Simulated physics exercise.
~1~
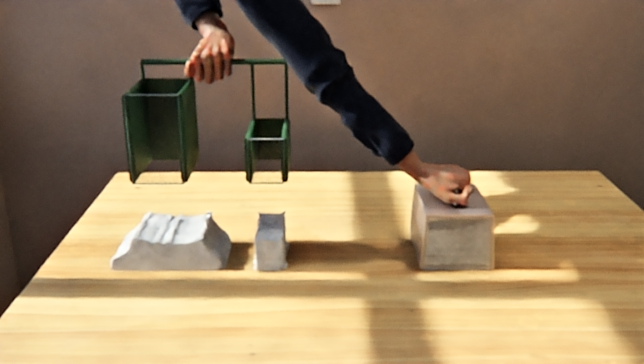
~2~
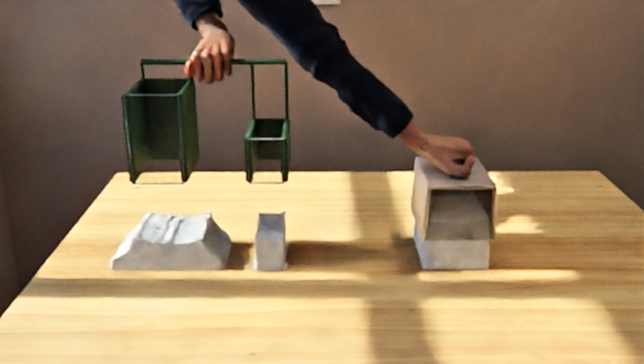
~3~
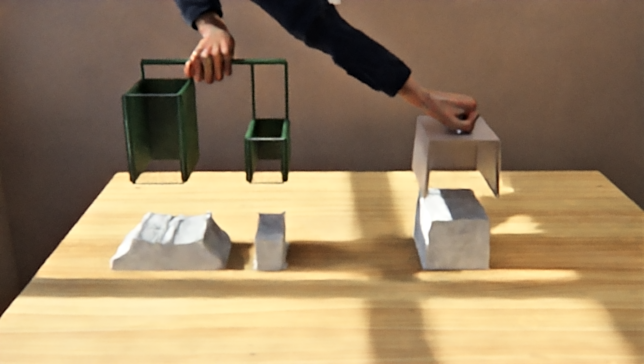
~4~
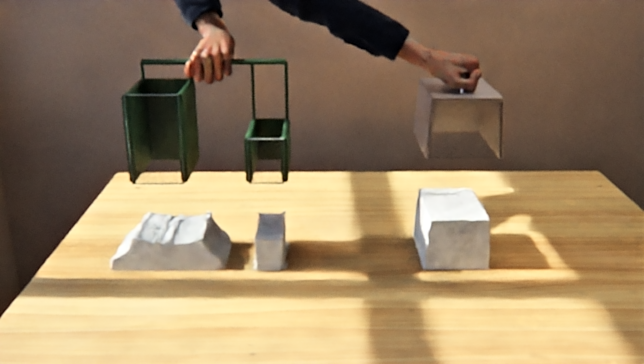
On a sunlit wooden table, one hand holds a green double frame still above two pale blocks at left while the other lifts a grey tin straight up at right, uncovering a pale, packed block that stays standing at nearly the tin's depth, with the tin held clear above it.
